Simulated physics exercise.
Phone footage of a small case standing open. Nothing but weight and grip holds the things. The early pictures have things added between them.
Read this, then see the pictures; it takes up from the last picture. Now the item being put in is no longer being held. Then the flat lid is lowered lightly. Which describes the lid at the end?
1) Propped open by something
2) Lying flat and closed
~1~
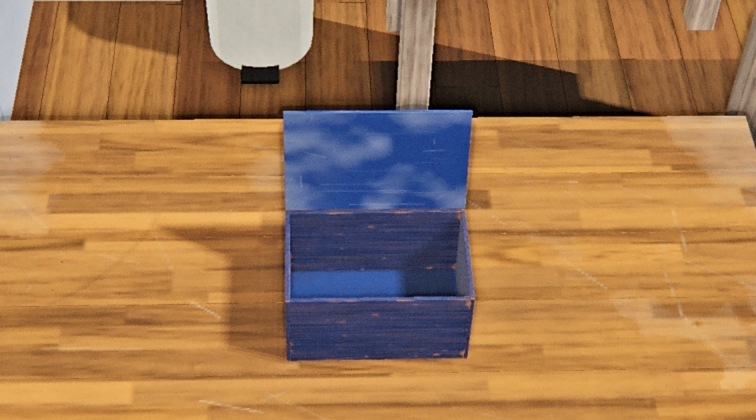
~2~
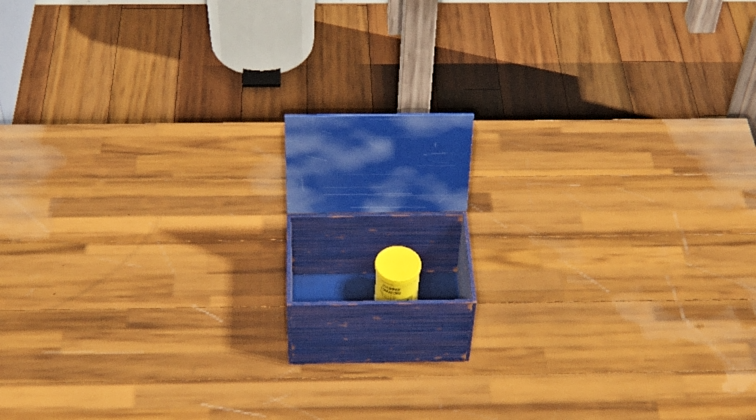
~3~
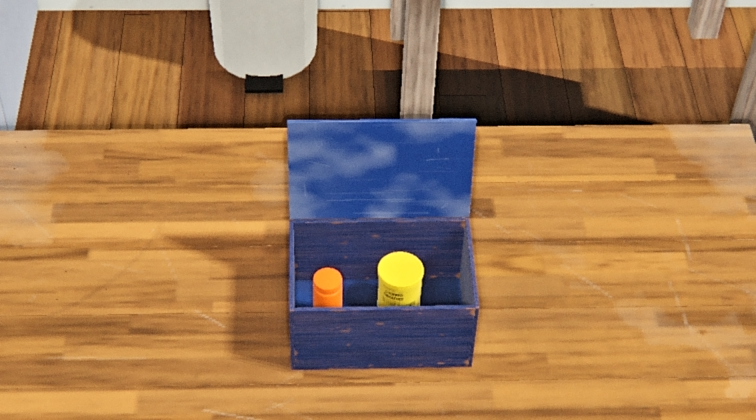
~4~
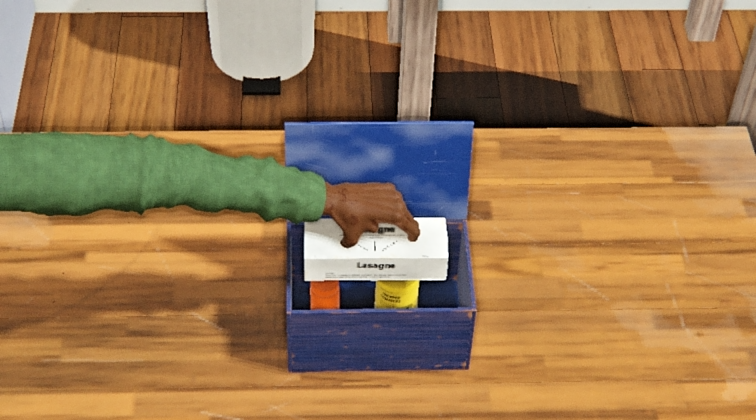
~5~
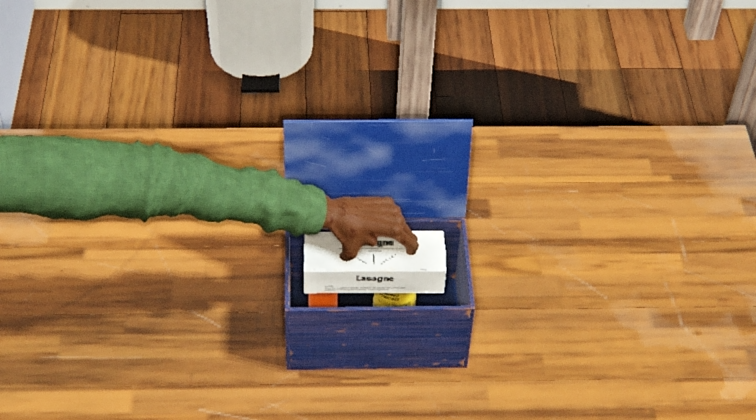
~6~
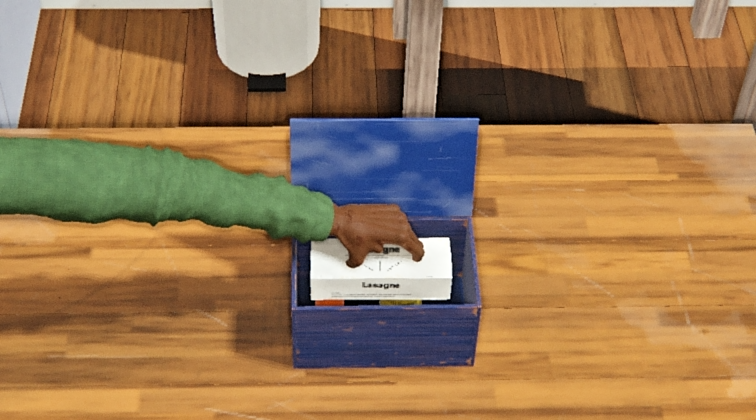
2.
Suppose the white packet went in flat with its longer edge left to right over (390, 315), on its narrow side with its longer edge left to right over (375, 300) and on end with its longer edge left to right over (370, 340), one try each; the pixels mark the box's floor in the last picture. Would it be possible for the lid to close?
The lid goes all the way down the first time, stays partly open the second time and stays partly open the third time.
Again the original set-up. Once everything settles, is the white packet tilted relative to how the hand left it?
Simply put, the white packet gets tilted.
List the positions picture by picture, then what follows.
In the first frame, the last thing is not in view yet.
In the second frame, the last thing is not in view yet.
In the third frame, the last thing is not in view yet; orange shaker (328, 300).
In the fourth frame, on its way; white packet (376, 249); orange shaker (325, 302).
In the fifth frame, on its way; white packet (374, 262).
In the sixth frame, put in, still held; white packet (380, 269).
Then, 1.20 s after the last picture, lid starting down; white packet on its side near (368, 329).
Then, 1.80 s after the last picture, lid 31° above the rim; white packet on its side near (368, 329).
At rest, lid shut; tipped over in the box, white packet; the other 2 in place. Seen from the same camera at the end, white packet near (368, 329).
